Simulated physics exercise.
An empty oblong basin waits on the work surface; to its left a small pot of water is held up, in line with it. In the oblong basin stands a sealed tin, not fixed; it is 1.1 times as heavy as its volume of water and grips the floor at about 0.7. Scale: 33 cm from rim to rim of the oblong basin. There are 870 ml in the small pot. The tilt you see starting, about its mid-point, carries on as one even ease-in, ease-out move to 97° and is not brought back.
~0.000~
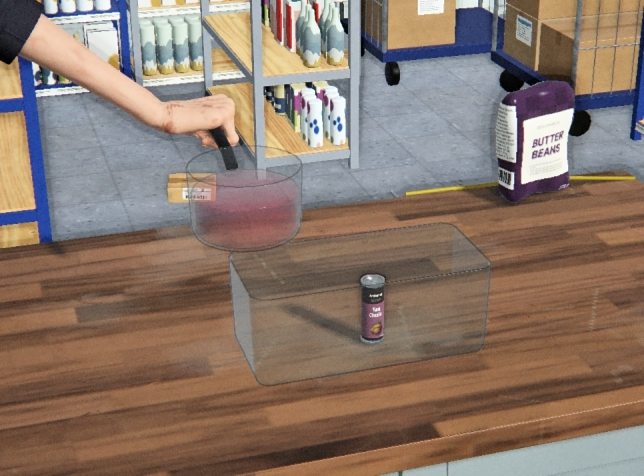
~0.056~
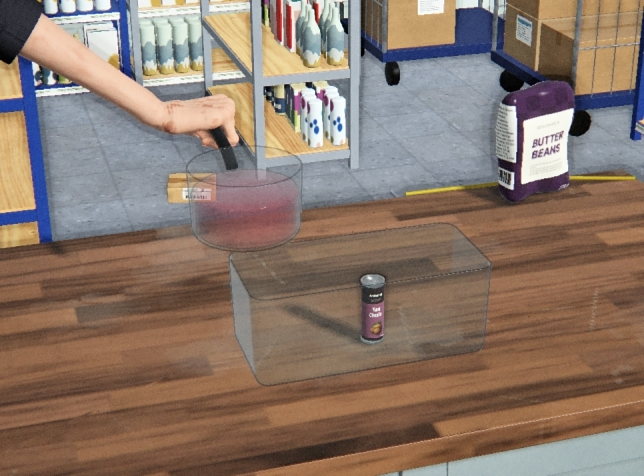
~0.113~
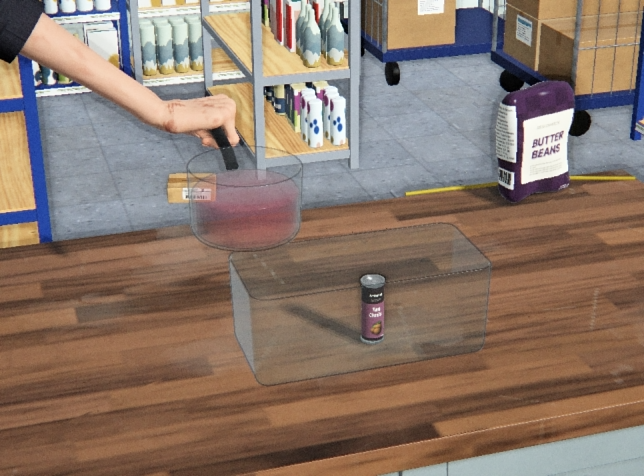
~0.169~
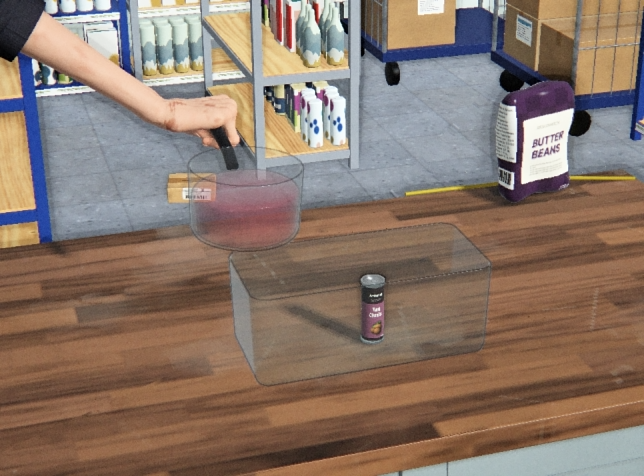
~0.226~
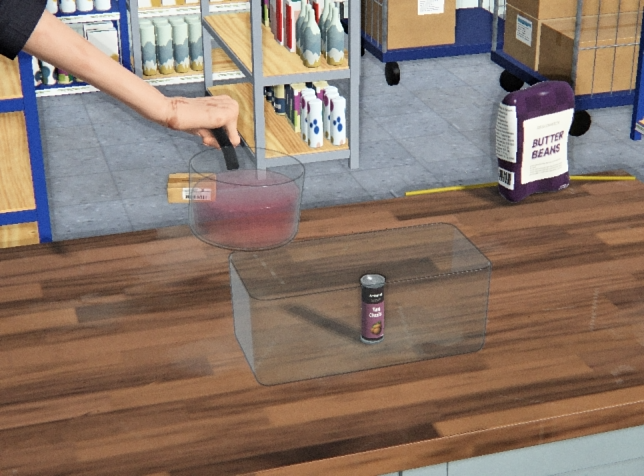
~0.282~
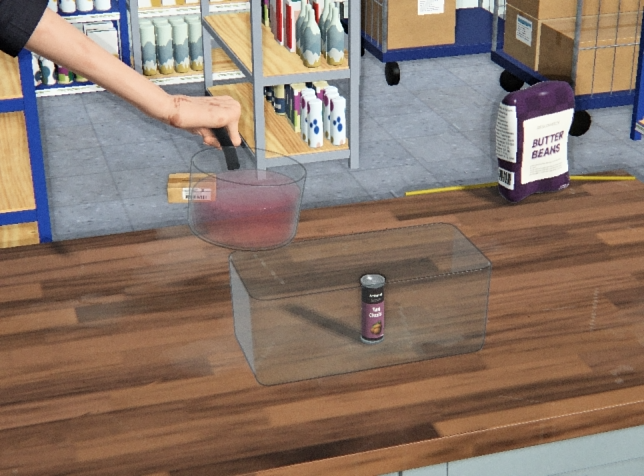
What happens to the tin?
It keeps standing.
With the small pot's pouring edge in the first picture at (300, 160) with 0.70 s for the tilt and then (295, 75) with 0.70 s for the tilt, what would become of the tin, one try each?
First it stays up; then it topples.
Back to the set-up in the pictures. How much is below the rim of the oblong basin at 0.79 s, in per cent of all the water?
Some 3 per cent.
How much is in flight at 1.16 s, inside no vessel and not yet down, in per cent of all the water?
Near 12 in a hundred.
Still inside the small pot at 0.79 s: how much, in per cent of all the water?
Some 84 per cent.
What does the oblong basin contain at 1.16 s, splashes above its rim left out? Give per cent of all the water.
Some 60 per cent.
Then, 0.79 s in, the tilt is 54° and 84 per cent is still to pour; the tin stands where it began.
Then, 1.16 s in, the tilt is 87° and 28 per cent is still to pour; the tin leans 5°.
Then, 1.55 s in, the tilt is 97° and 4 per cent is still to pour; the tin stands where it began.
Then, 1.97 s in, the tilt is 97° and 0 per cent is still to pour; the tin stands where it began.
Finally, the tin stands where it began.
